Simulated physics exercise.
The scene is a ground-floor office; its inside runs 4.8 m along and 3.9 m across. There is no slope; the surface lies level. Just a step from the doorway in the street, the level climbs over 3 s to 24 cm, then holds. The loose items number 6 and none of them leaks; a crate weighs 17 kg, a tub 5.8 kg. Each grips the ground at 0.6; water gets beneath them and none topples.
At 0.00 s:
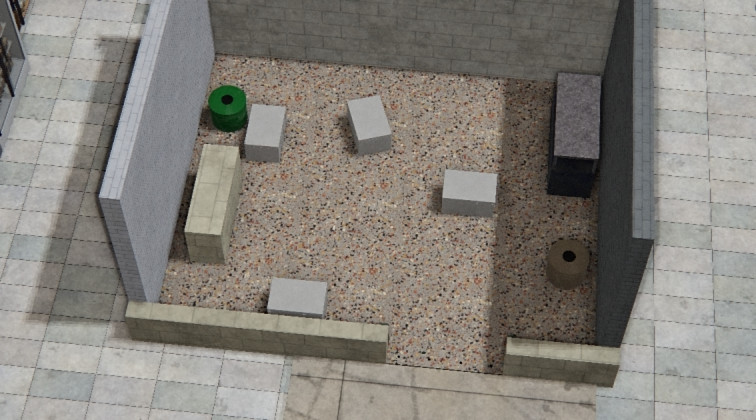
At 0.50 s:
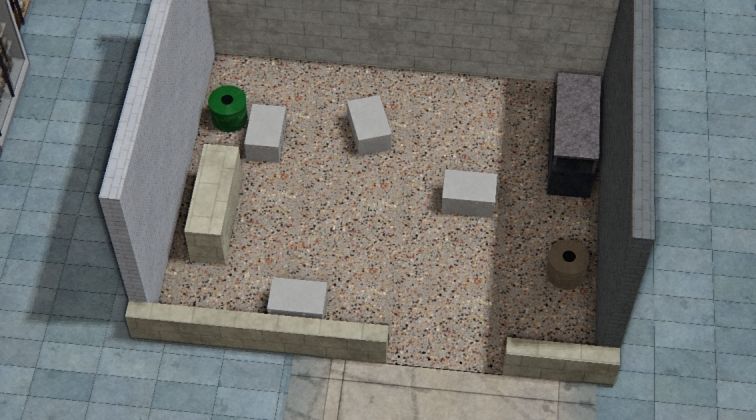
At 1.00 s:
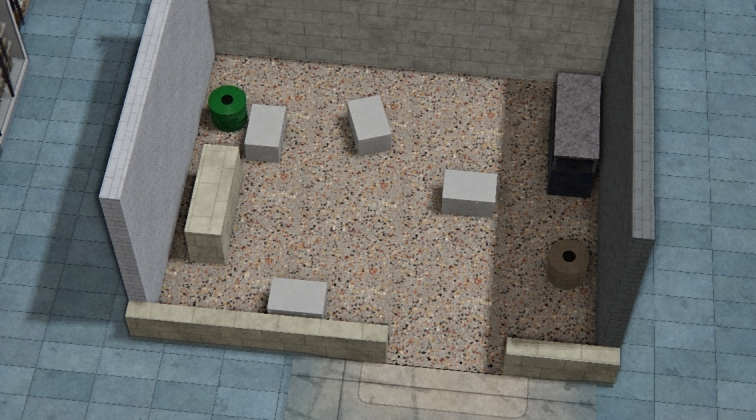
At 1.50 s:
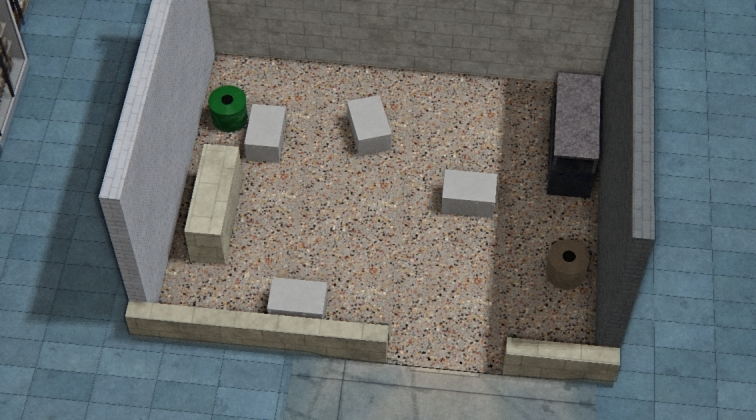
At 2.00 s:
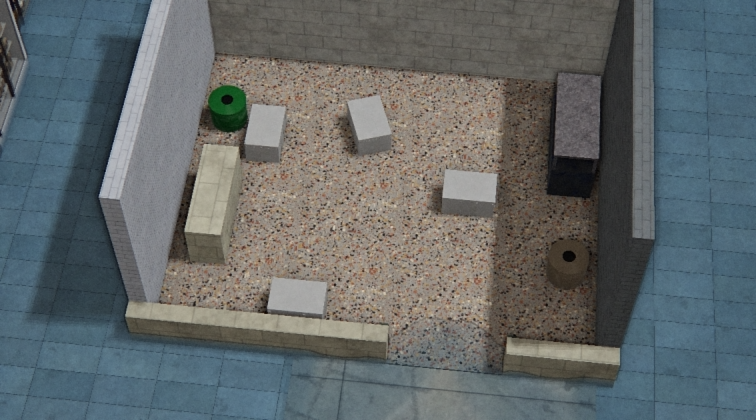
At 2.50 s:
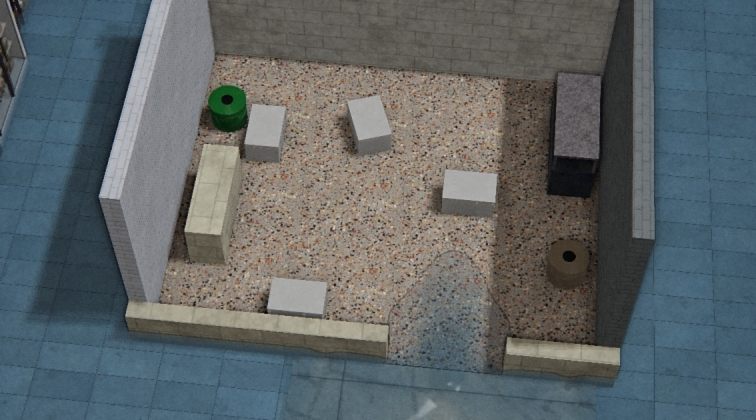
A walled room with a speckled floor, pale blocks and a green tub stayed still while bluish water covered the paving outside, then crept through the front doorway and spread a little way inside.
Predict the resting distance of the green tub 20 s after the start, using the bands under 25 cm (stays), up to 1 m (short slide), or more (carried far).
It is displaced moderately.
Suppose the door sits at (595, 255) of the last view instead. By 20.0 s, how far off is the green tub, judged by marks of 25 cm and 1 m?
Then the green tub travels far.
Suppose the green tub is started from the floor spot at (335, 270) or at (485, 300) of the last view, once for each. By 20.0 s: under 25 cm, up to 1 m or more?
The first time it wanders far off, the second time it wanders far off.
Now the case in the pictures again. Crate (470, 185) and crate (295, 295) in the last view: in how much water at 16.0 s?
Roughly 16 and 18 cm.
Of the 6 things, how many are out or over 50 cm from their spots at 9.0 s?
The number comes to 2.
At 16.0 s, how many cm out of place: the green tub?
I'd guess some 60 cm by then.
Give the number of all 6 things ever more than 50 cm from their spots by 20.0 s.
By my count, 6.
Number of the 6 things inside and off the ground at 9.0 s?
Tally: 5 of them.
After 4.0 s the green tub is near (227, 100), 0.0 m from its start, aground; 0 afloat.
After 9.0 s the green tub is near (218, 121), 0.4 m from its start, afloat; 5 afloat.
After 16.0 s the green tub is near (206, 135), 0.6 m from its start, afloat; 6 afloat.
After 20.0 s the green tub is near (206, 132), 0.6 m from its start, afloat; 6 afloat.
